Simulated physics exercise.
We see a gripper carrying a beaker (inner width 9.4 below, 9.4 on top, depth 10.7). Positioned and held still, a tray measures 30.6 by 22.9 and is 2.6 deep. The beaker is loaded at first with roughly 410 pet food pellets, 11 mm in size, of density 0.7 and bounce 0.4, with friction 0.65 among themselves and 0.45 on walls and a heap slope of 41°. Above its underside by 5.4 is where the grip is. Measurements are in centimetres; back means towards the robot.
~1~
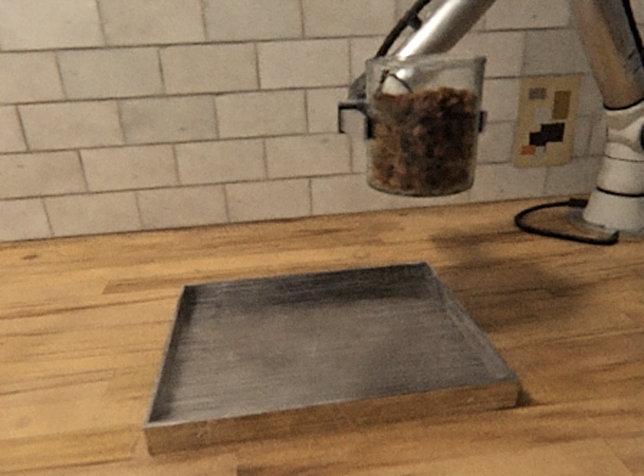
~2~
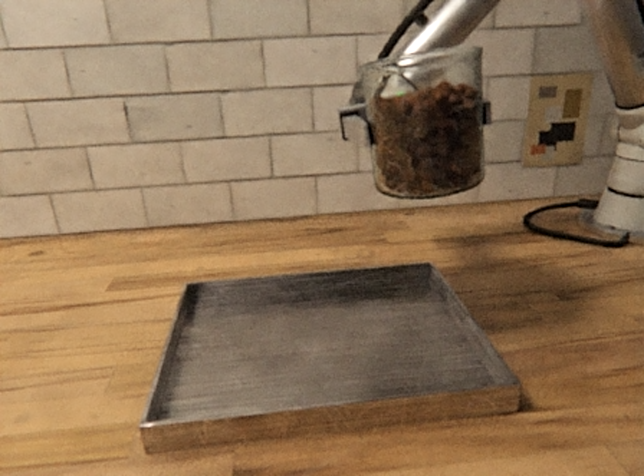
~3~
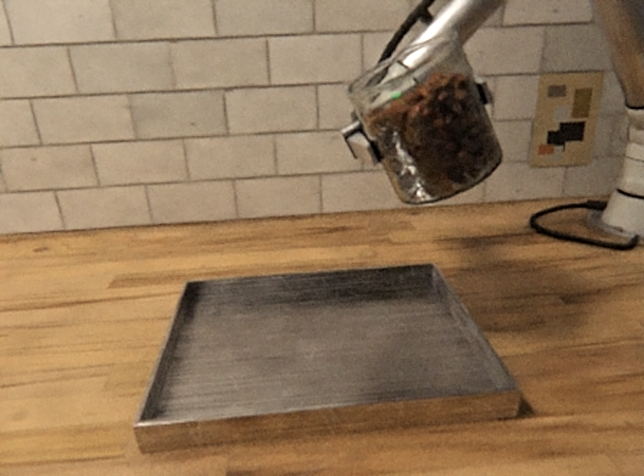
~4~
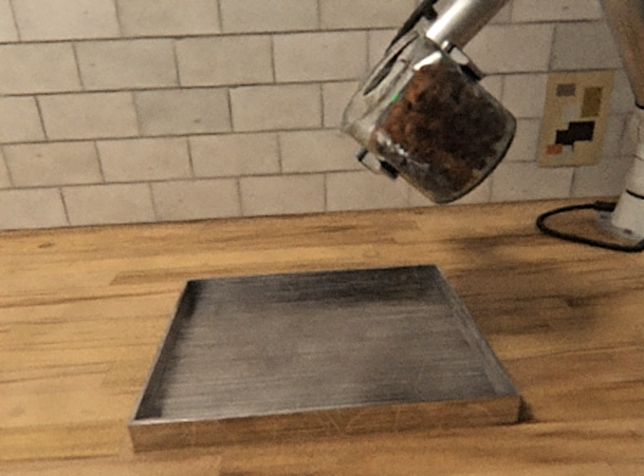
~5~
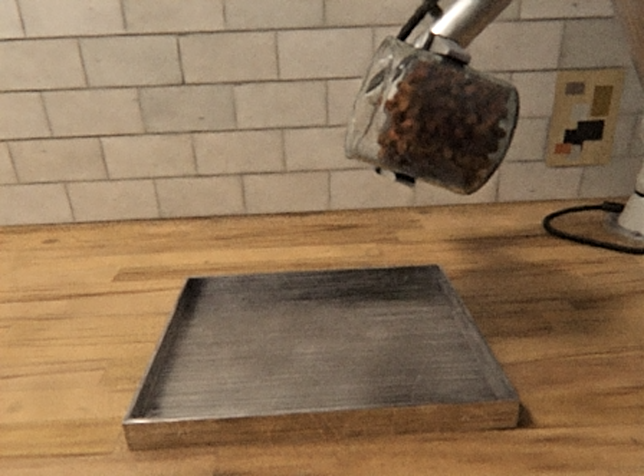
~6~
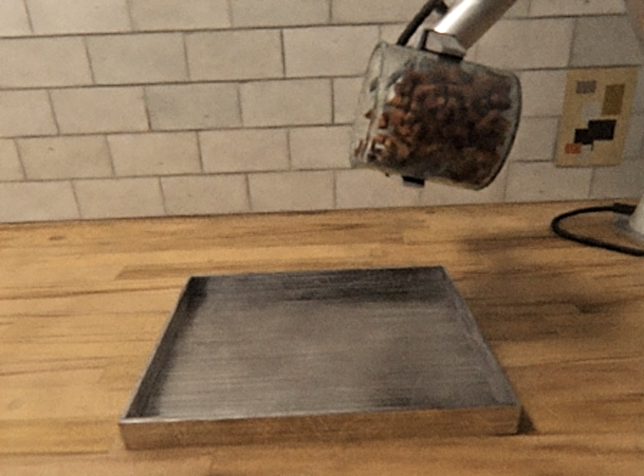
The footage shows a robotic arm holding a clear beaker of brown pellets above an empty metal tray on a wooden counter, then tilting it steadily to the left until it lies nearly sideways, the pellets shifting inside.
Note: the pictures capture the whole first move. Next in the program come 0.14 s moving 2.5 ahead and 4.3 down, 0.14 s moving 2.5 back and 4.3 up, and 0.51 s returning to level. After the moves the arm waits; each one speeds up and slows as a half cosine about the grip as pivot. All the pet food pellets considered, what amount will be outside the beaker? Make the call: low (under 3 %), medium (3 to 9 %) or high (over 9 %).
My call: Medium.
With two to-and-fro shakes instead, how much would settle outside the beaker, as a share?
Estimate: Around 5 %.
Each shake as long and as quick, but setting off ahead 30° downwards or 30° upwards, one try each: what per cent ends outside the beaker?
It comes to around 10 per cent on the first try and around 30 per cent on the second.
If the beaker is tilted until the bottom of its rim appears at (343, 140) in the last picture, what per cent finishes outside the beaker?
The share is about 0 percent.
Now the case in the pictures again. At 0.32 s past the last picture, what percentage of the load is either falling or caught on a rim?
Reading at that time: Some 4 per cent.
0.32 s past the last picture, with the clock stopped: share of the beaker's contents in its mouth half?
Around 35 percent.
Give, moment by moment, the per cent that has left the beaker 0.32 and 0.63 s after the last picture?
Roughly 5, then 5.
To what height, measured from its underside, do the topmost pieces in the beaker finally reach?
Height at rest: Approx. 10.5 cm.
Then, 0.32 s later, tilted 75° forward, highest piece 26 above the table; 394 in the beaker, 2 in the tray, 16 in flight or on a rim.
Then, 0.63 s later, tilted 17° forward, highest piece 27 above the table; 391 in the beaker, 21 in the tray.
Then, 0.99 s later, level, highest piece 28 above the table; 391 in the beaker, 21 in the tray.
Then, 2.04 s later, level, highest piece 28 above the table; 391 in the beaker, 21 in the tray.
At rest, 391 in the beaker, 21 in the tray. That is 5 % outside the beaker.
